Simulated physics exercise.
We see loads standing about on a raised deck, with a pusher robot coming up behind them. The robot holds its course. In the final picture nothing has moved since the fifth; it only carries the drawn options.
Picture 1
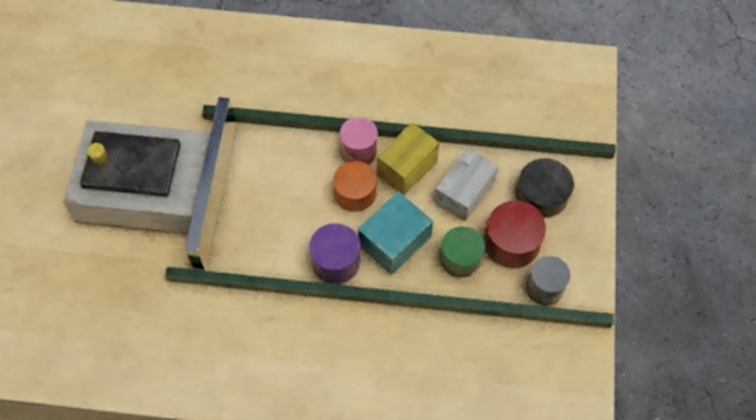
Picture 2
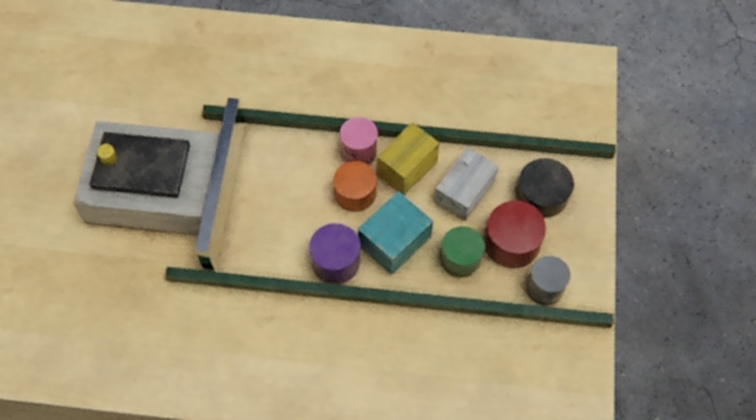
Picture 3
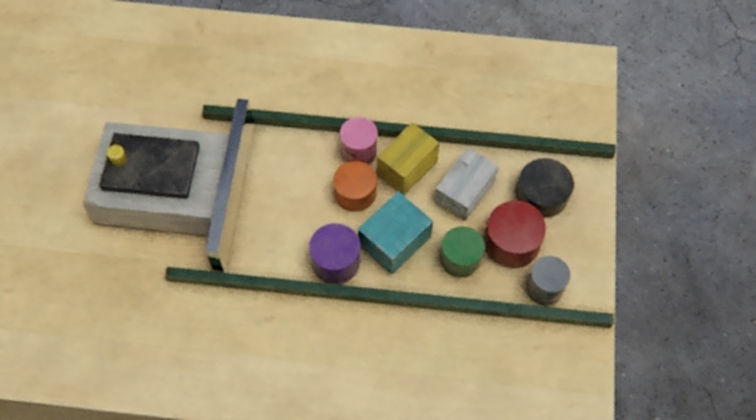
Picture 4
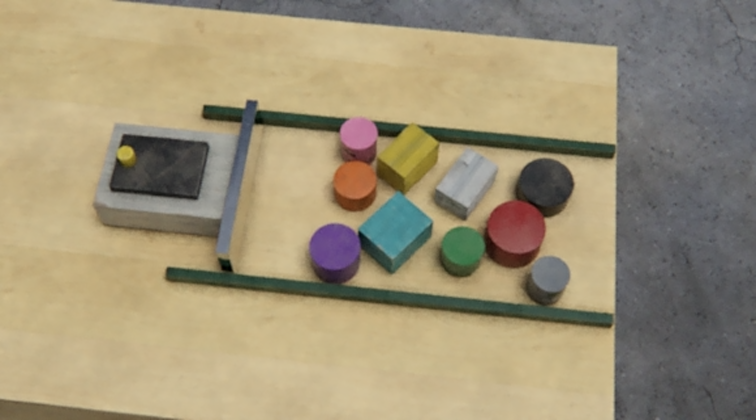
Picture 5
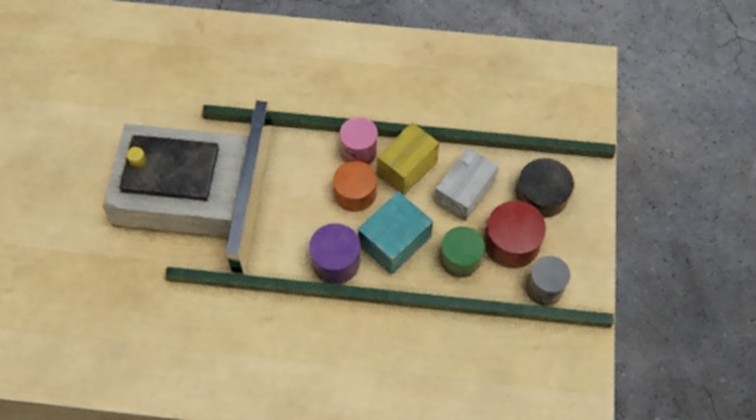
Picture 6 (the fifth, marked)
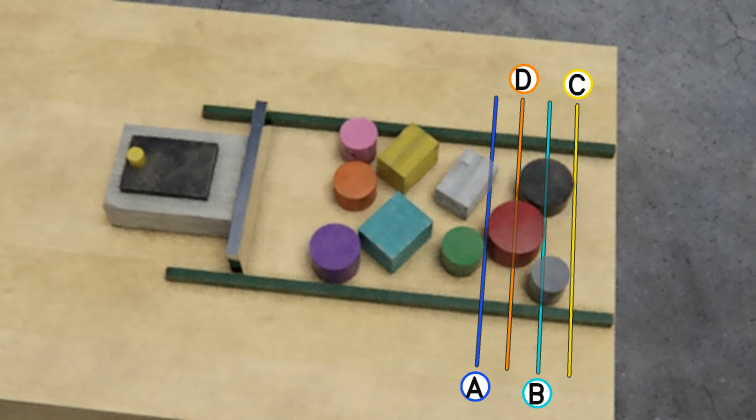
On a wooden deck between two dark green rails, a grey pusher robot with a wide blade crept steadily right toward a cluster of colourful canisters and boxes, which stayed still and untouched.
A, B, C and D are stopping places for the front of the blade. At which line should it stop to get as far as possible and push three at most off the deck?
D.
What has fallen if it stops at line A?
The black pail.
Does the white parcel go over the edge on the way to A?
No.
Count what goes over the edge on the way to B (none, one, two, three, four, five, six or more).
In all, five.
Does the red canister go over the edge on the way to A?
No.
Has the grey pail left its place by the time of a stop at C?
Yes.
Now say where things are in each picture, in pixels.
Orange canister (355, 186); turquoise crate (395, 233); yellow box (408, 159), in the first frame.
Robot (147, 164); white parcel (466, 184), in the second frame.
Robot (157, 165); red canister (515, 235), in the third frame.
Robot (167, 166); purple pail (336, 254), in the fourth frame.
Robot (176, 167); black pail (544, 188); orange canister (355, 186); turquoise crate (395, 233), in the fifth frame.
On the copy, A at (487, 223); B at (544, 228); C at (574, 231); D at (515, 226).
On D. First, robot (273, 177); pink pail (378, 145); purple pail (368, 261).
Then, robot (370, 187); black pail (584, 202); grey pail (560, 288).
Finally, robot (443, 194); black pail over the edge; red canister over the edge; three fallen.
By contrast, A is within the limit but short; B drops five; C drops seven.
